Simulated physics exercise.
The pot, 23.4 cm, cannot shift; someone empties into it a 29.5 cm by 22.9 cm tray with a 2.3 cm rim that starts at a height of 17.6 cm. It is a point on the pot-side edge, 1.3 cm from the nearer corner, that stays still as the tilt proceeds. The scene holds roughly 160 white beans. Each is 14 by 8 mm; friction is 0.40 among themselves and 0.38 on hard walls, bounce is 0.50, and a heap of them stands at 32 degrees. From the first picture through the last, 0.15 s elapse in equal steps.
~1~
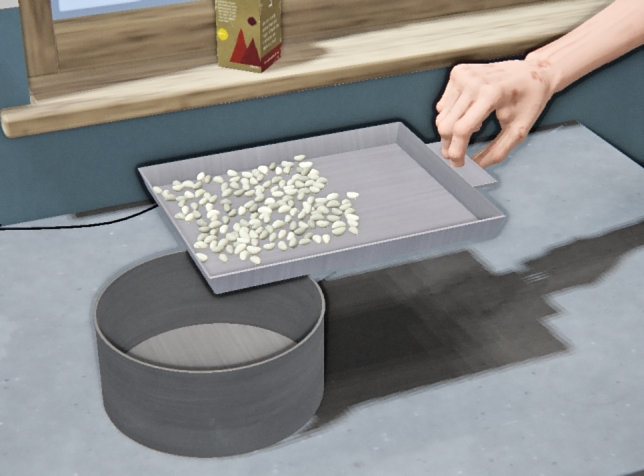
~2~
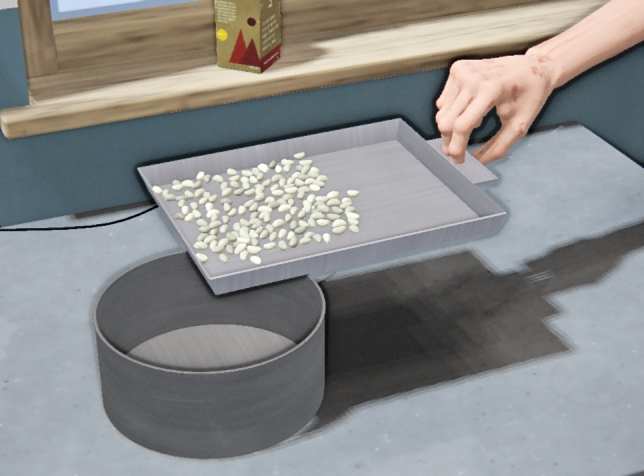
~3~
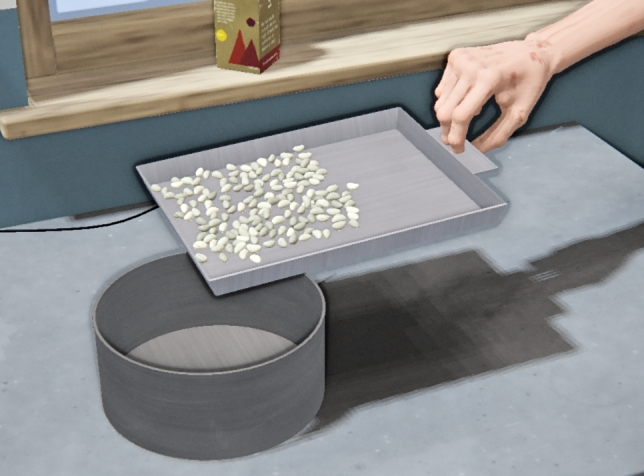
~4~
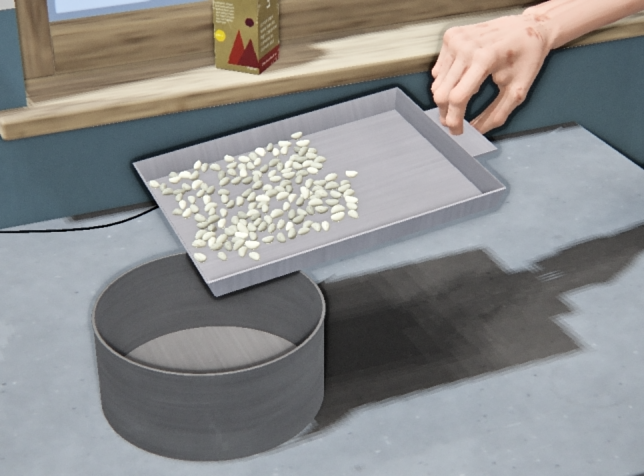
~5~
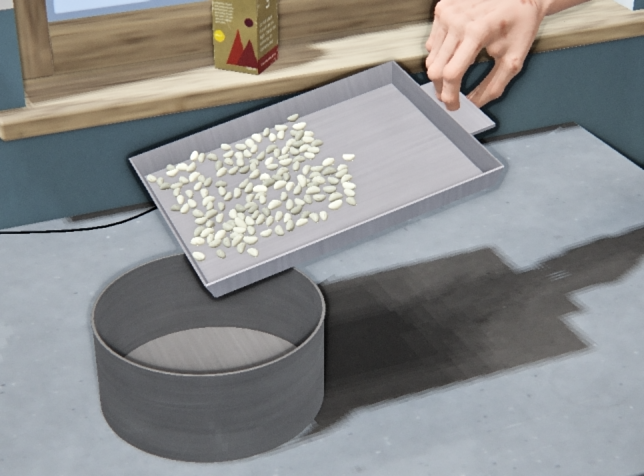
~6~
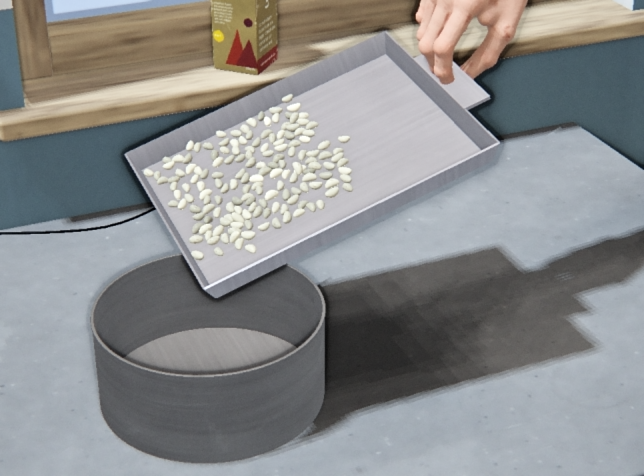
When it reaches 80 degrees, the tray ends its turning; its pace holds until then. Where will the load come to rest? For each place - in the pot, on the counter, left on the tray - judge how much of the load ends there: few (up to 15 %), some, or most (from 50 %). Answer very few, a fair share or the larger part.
Pot: A fair share; counter: The larger part; tray: Very few.
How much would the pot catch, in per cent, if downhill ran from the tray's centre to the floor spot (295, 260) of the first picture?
Near 0 percent, give or take.
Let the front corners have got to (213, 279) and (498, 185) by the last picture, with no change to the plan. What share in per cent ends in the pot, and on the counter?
Pot 0; counter 95.
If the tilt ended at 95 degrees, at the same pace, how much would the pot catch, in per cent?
Estimate: Roughly 10 percent.
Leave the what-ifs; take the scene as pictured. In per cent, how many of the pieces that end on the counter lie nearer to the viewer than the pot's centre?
Estimate: Close to 90 per cent of the pieces.
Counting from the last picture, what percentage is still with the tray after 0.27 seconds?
Some 100 per cent of the load.
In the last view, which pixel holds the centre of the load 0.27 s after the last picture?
Roughly pixel (170, 196).
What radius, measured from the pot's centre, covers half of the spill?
Some 26 centimetres.
Then, 0.16 s after the last picture, tilt 52 degrees; the tray holds 100 %, the pot 0 %.
Then, 0.27 s after the last picture, tilt 74 degrees; the tray holds 100 %, the pot 0 %.
Then, 0.50 s after the last picture, tilt 80 degrees; the tray holds 10 %, the pot 10 %.
In the end, pot 25 %, counter 75 %, tray 5 %.
